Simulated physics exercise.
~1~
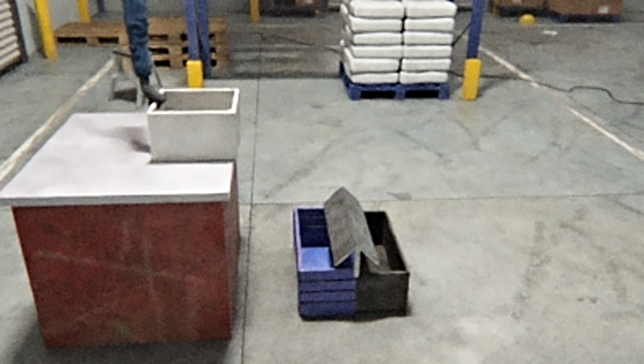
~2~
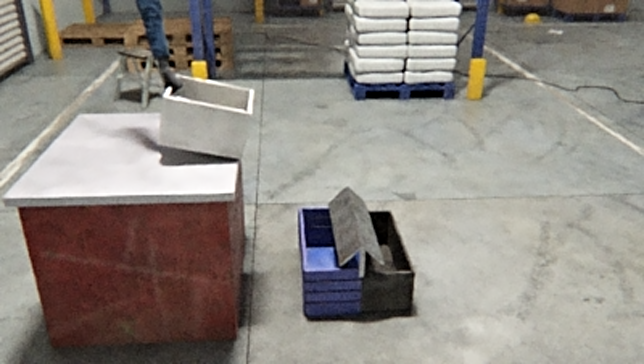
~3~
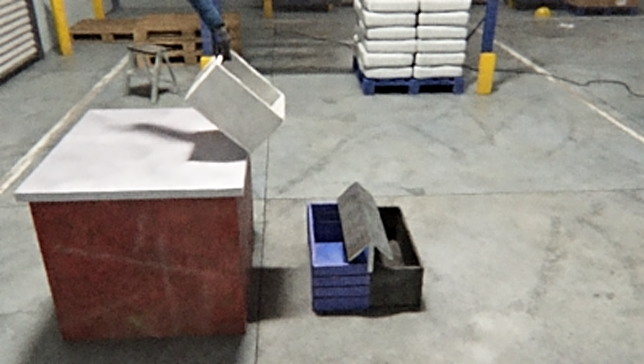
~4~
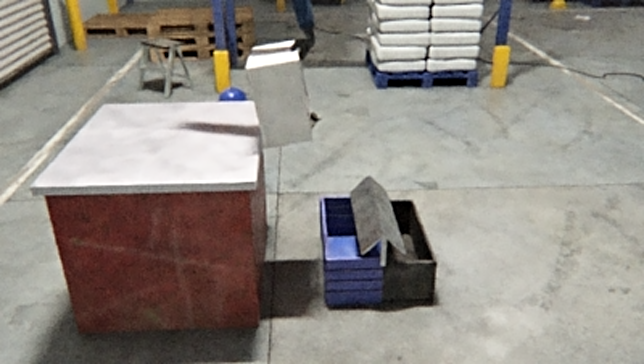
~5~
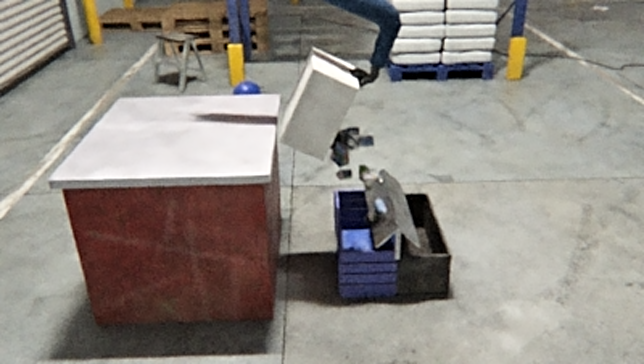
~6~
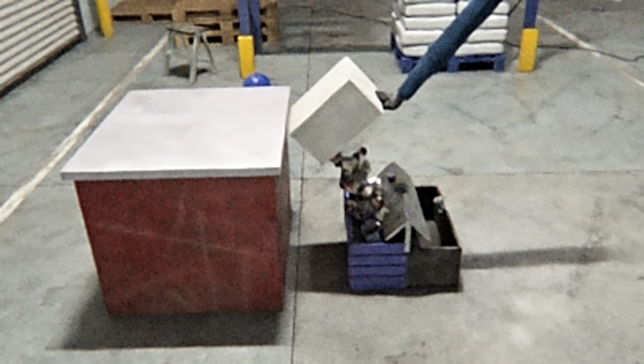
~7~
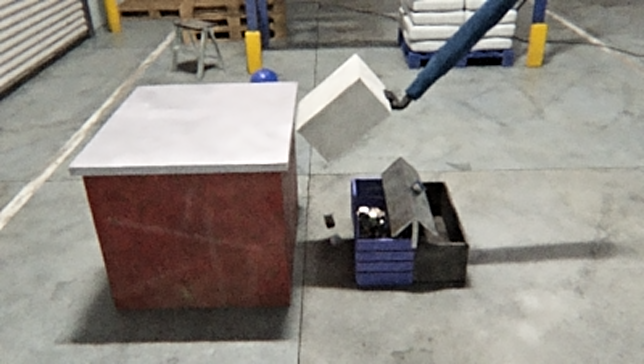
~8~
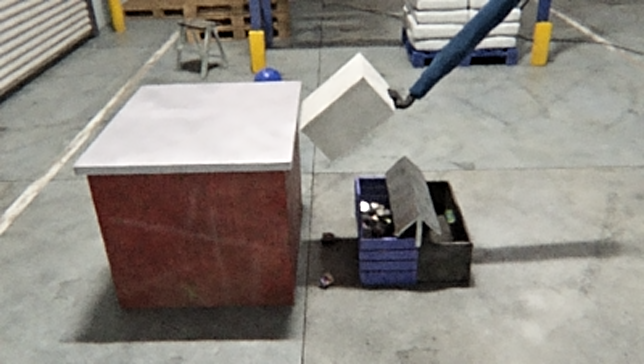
White crate tipping off a bench, held by a blue arm, spilling small items mostly into a blue tote, two landing on the floor.
